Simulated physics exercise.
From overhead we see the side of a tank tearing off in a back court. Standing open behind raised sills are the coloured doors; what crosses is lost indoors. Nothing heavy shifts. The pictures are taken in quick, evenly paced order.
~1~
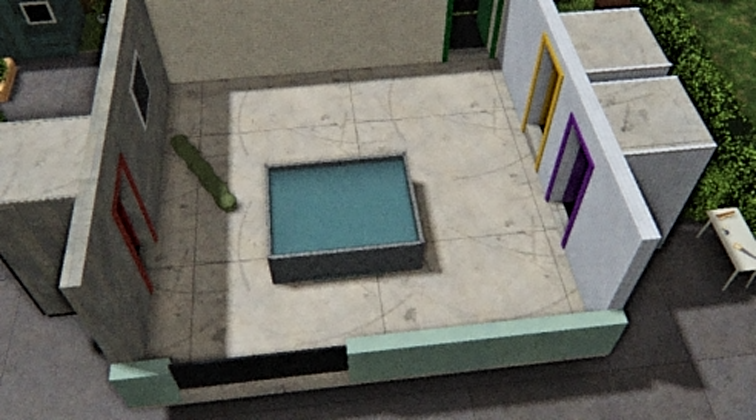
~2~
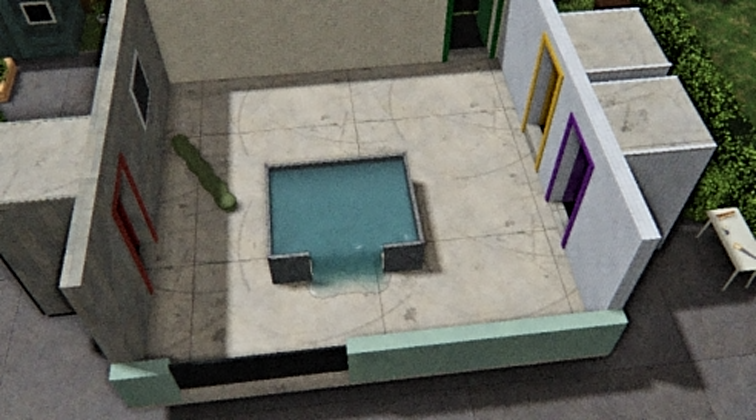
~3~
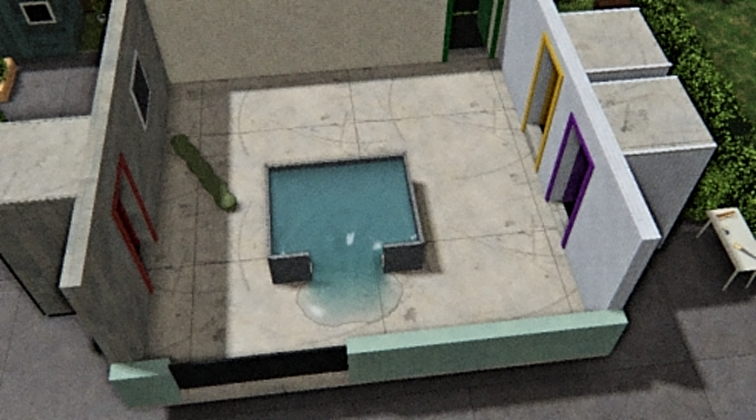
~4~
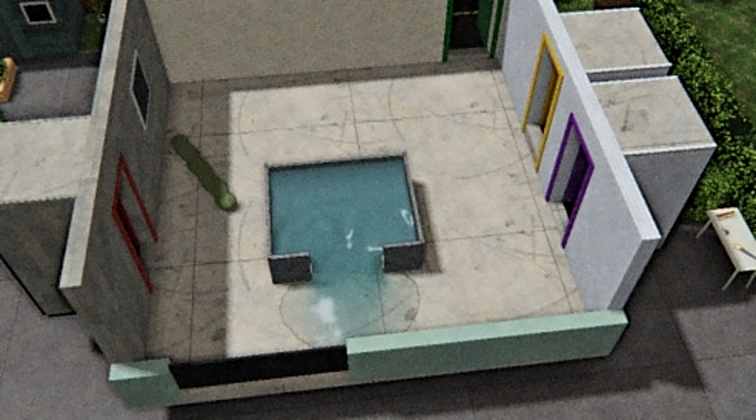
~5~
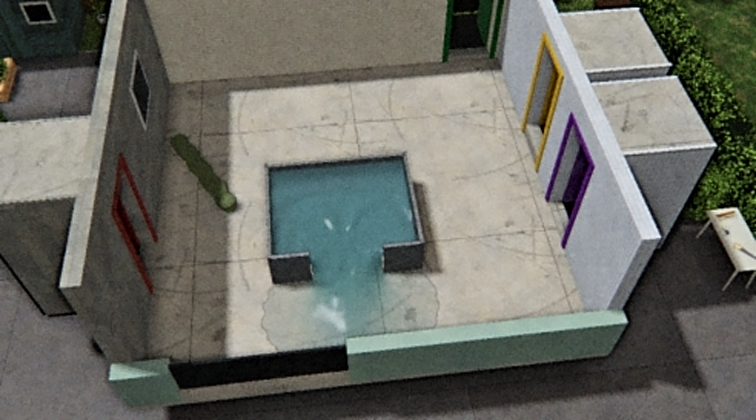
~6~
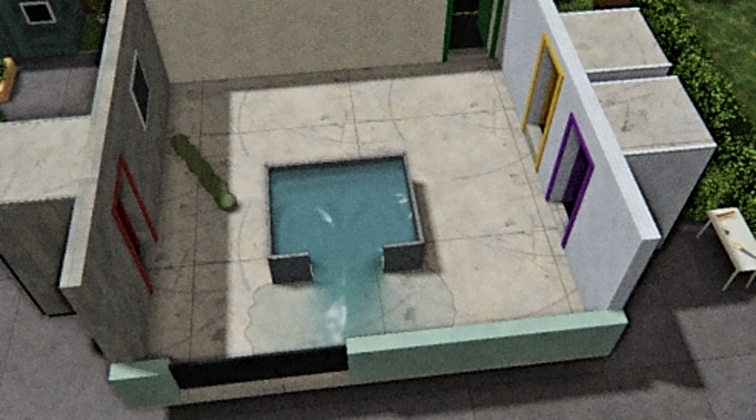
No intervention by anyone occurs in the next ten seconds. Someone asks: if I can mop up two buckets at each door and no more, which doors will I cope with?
The red door: Too much for you; the green door: You will cope; the yellow door: You will cope; the purple door: Too much for you.
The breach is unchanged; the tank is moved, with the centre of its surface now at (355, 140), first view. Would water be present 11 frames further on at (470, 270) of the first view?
Answer: Reached.
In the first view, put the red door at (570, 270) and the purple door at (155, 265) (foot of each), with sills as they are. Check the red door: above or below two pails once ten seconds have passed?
What follows is that the red door gets beyond it.
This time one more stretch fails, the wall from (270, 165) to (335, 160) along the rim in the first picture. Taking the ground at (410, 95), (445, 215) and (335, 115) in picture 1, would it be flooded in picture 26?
The first point is soaked, the second spared, the third soaked.
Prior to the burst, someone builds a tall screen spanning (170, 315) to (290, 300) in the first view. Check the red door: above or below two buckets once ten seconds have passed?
Here's how it goes: The red door remains below.
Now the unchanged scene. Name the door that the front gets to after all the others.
Answer - the door marked green.
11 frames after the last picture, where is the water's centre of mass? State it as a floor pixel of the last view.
The water's middle lies around (349, 275).
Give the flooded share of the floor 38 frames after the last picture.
Around 70 percent.
A moment on, water covers 15 % of the floor; the red door not reached, the green door not reached, the yellow door not reached, the purple door not reached.
Next, water covers 25 % of the floor; the red door wet at the sill, nothing in, the green door not reached, the yellow door not reached, the purple door not reached.
Then, water covers 40 % of the floor; the red door under two buckets in, the green door not reached, the yellow door wet at the sill, nothing in, the purple door under two buckets in.
Later, water covers 70 % of the floor; the red door under two buckets in, the green door wet at the sill, nothing in, the yellow door wet at the sill, nothing in, the purple door over two buckets in.
In the end, water covers 95 % of the floor; the red door over two buckets in, the green door wet at the sill, nothing in, the yellow door wet at the sill, nothing in, the purple door over two buckets in.
